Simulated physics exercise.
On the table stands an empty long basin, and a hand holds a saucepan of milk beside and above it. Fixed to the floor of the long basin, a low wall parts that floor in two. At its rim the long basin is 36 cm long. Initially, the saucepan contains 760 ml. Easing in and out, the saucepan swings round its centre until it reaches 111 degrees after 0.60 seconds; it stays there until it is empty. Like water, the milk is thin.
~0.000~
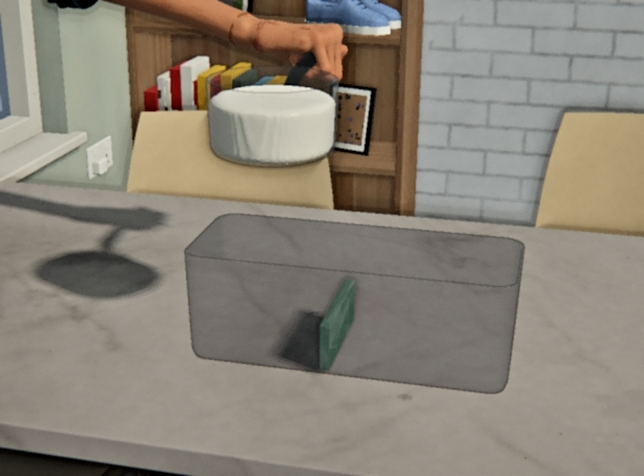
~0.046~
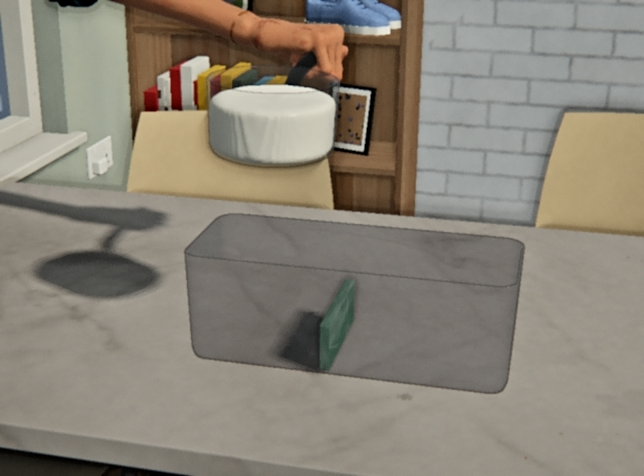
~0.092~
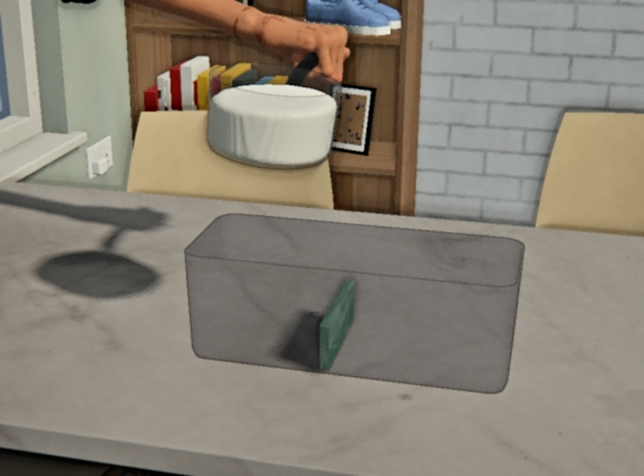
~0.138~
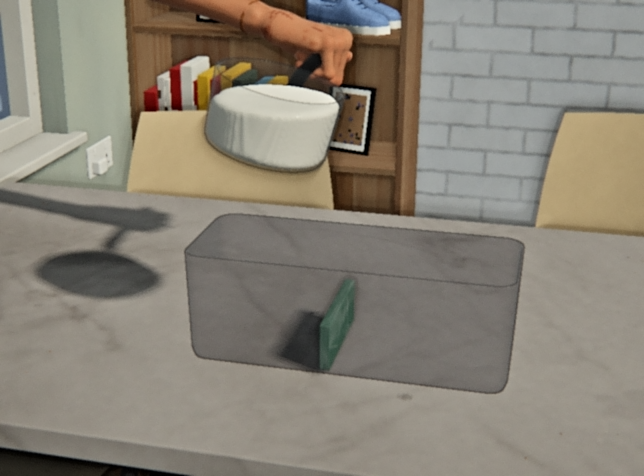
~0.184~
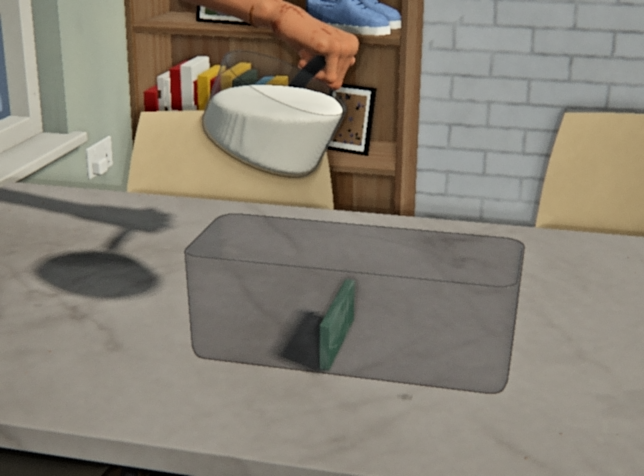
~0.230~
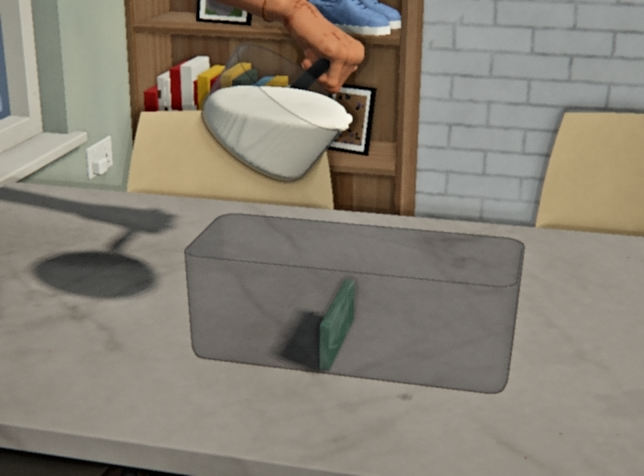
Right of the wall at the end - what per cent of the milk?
Near 91 per cent.
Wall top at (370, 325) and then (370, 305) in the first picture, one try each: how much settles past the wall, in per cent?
Some 50 in a hundred, then some 55 in a hundred.
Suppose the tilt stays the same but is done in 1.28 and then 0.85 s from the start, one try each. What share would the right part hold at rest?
95 per cent first, 95 per cent second.
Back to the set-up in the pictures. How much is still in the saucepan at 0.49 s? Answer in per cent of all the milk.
I'd estimate some 26 % remains.
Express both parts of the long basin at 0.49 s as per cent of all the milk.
About 0 left, 28 right.
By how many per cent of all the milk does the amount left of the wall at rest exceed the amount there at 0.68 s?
That is roughly 0 in a hundred of the whole.
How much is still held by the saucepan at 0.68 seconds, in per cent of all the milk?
Remaining share: Approx. 4 %.
After 0.49 s the tilt is 102° and 26 per cent is still to pour, 0 is left of the wall and 29 right of it.
After 0.68 s the tilt is 111° and 4 per cent is still to pour, 8 is left of the wall and 81 right of it.
After 0.88 s the tilt is 111° and 0 per cent is still to pour, 8 is left of the wall and 90 right of it.
After 1.10 s the tilt is 111° and 0 per cent is still to pour, 8 is left of the wall and 91 right of it.
In the end 8 per cent lies left of the wall, 91 right of it and 1 outside.
